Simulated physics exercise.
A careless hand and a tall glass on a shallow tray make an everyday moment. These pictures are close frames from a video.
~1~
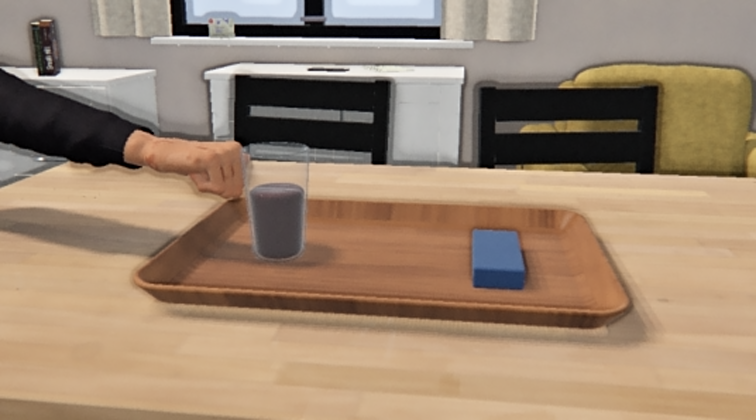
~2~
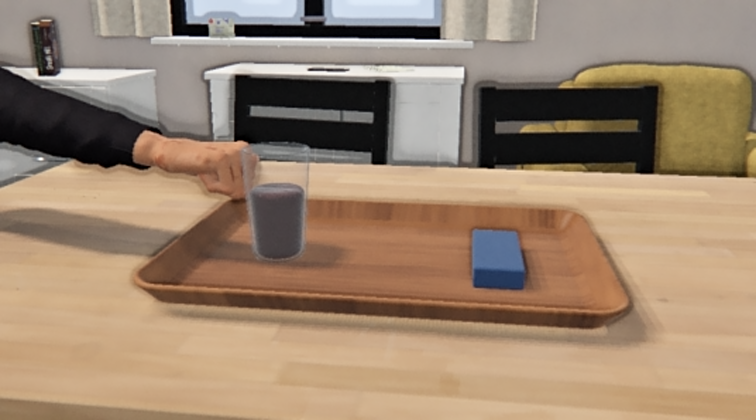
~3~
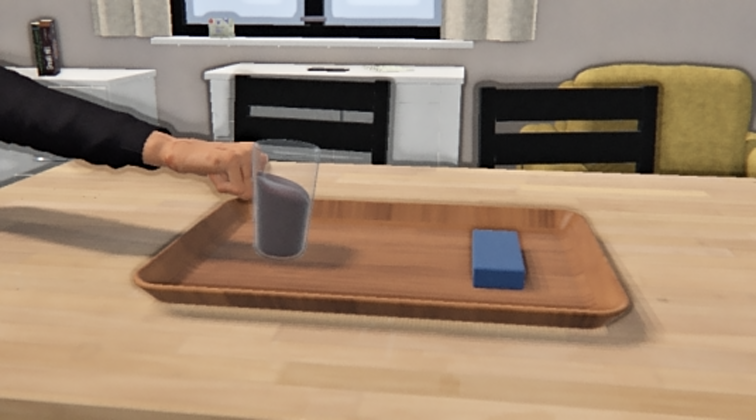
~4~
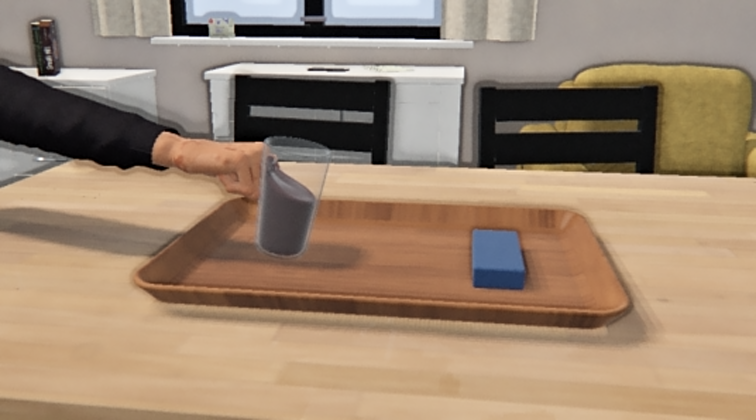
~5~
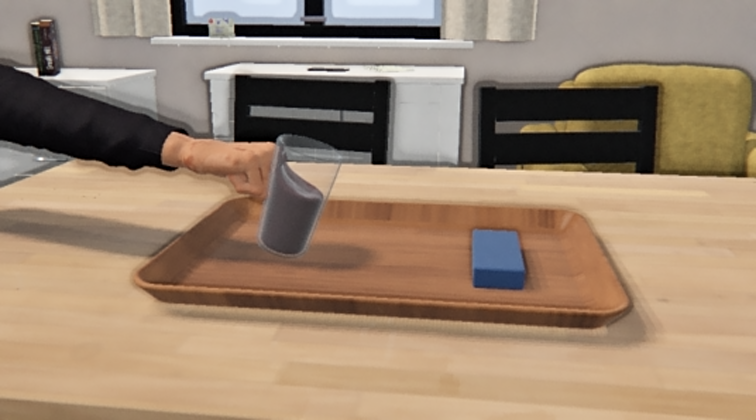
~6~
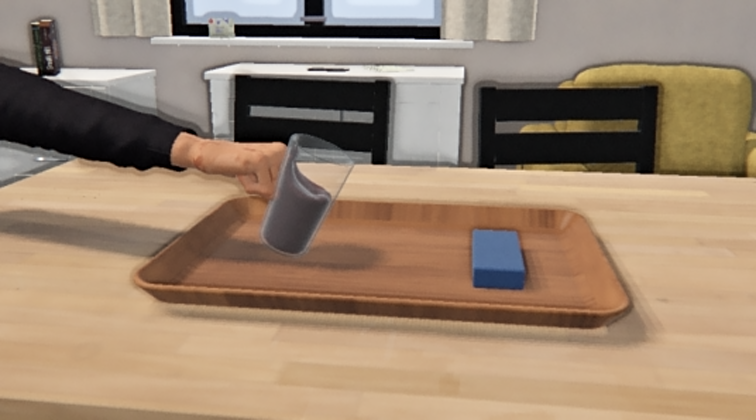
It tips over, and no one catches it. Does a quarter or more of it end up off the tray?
The liquid that escapes the tray is less than a quarter of it.
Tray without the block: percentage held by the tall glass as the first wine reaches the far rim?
Roughly 50 %, give or take.
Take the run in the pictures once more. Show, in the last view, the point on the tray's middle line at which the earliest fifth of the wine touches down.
Landing point, centre line: Approx. (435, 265).
A moment on, the tall glass is falling and 100 per cent is in the glass, 0 on the tray and 0 above or beyond its rim.
Next, the tall glass lies on its side and 72 per cent is in the glass, 23 on the tray and 6 above or beyond its rim.
Then the tall glass lies on its side and 36 per cent is in the glass, 48 on the tray and 17 above or beyond its rim.
Later the tall glass lies on its side and 19 per cent is in the glass, 77 on the tray and 4 above or beyond its rim.
At rest 96 per cent is held by tray and glass, 4 is off the tray.
